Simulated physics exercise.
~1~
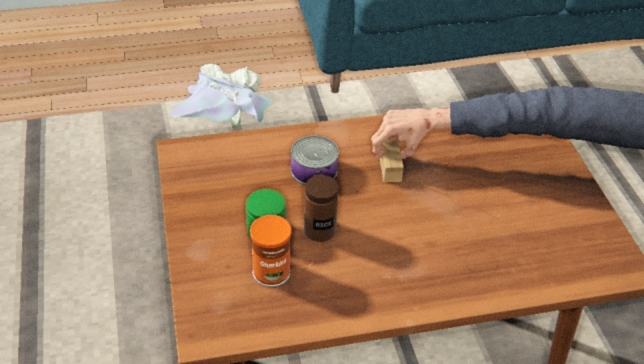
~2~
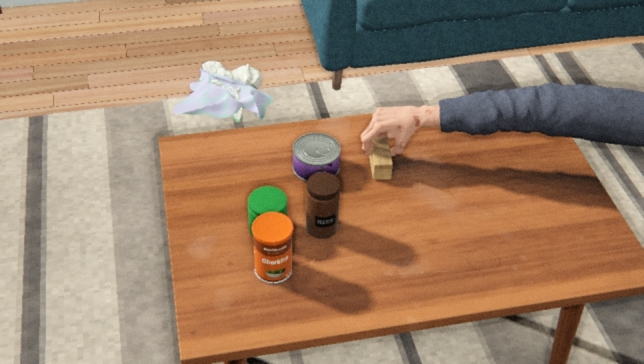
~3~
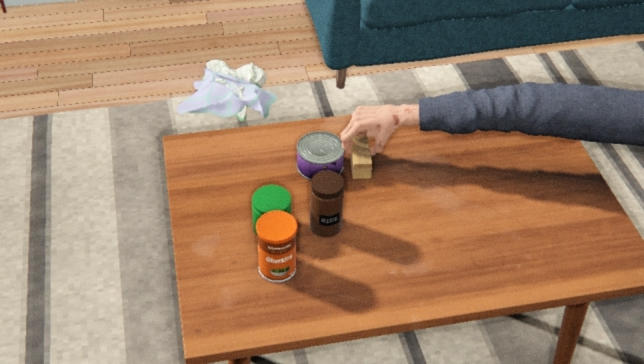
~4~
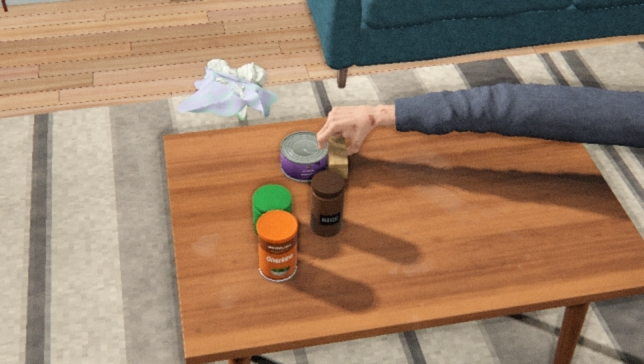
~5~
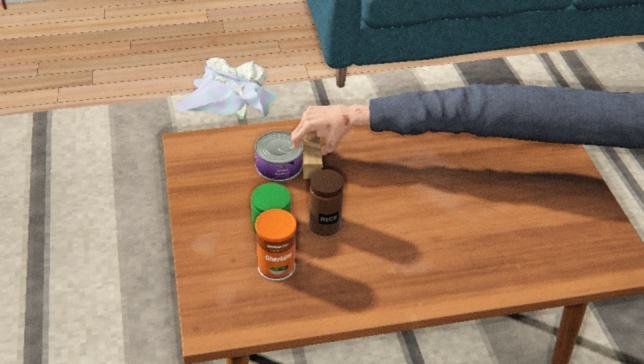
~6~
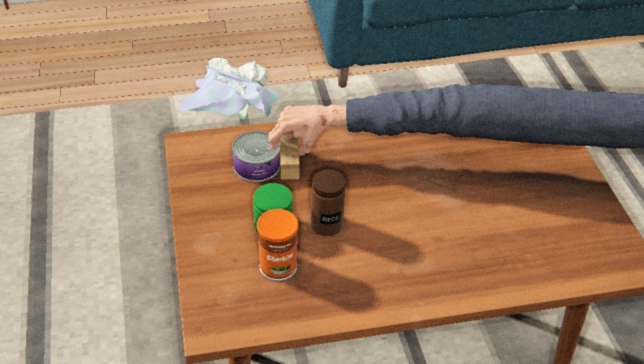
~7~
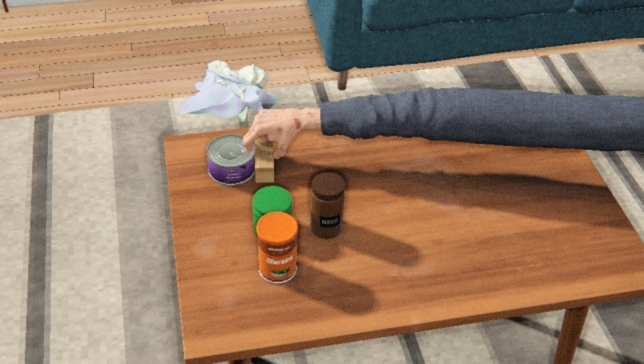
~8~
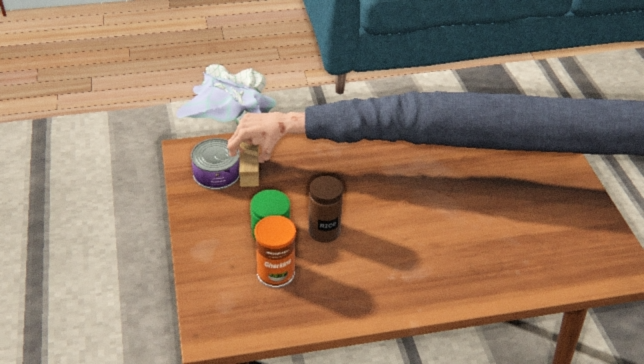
A hand guiding a small wooden block leftward, pushing a purple tub across the table past three standing containers to the left edge.
